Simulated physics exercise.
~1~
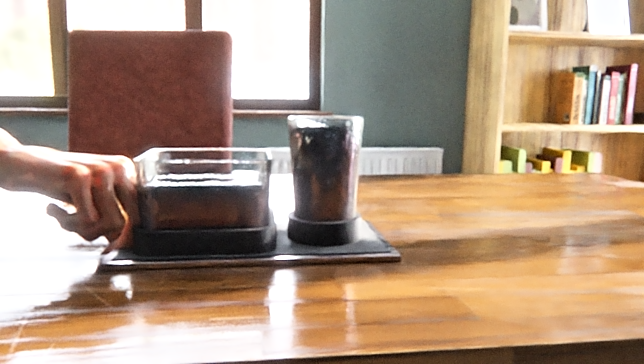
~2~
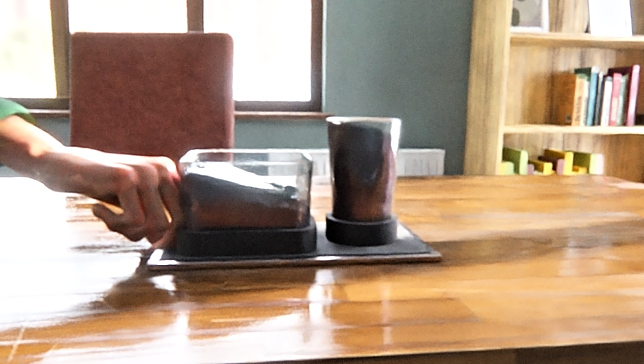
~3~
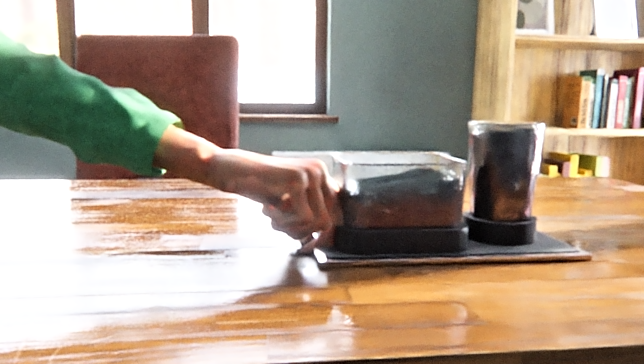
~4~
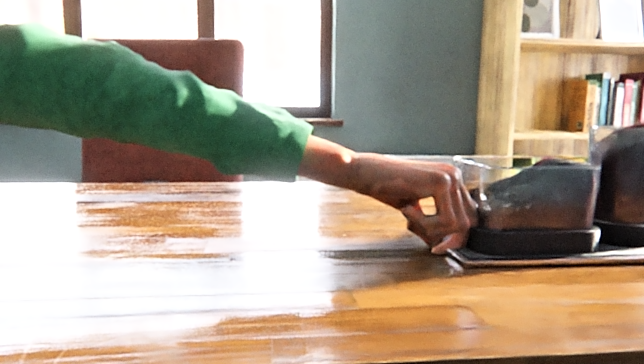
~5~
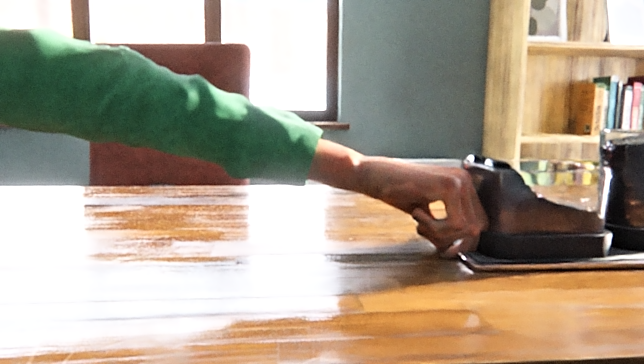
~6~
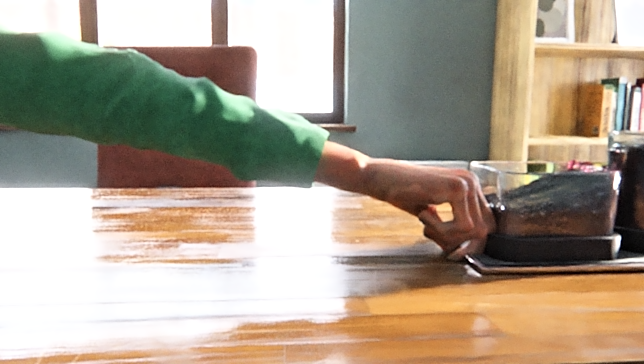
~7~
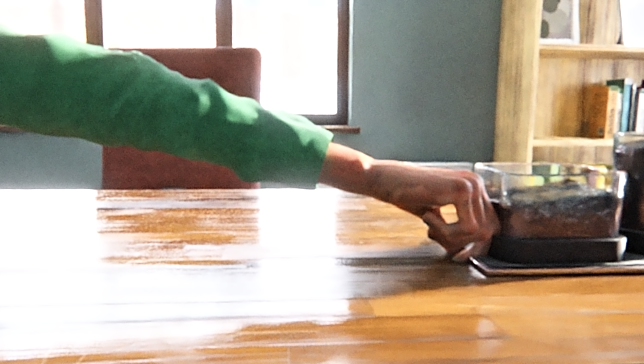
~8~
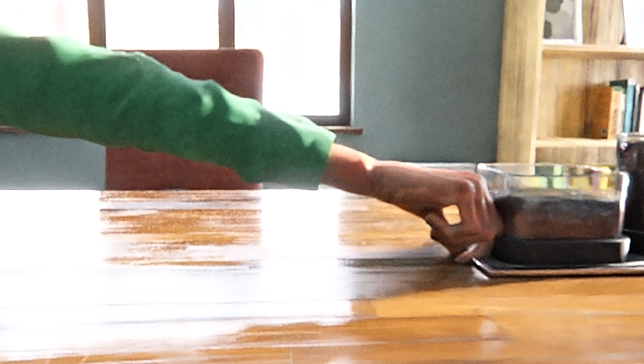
A dark tray carrying a wide, clear rectangular box and a tall glass, both holding dark liquid and set in black holders, starts at the left of a glossy wooden table with a hand at its left edge. The hand pushes it right, slowly at first and then faster, as a green-sleeved arm stretches into view. Near the right side the tray slows sharply, and the liquid in the box surges up, with some slopping out. The tall glass slides partly out of view. Finally the tray rests, the liquid settles, and the hand stays beside it.
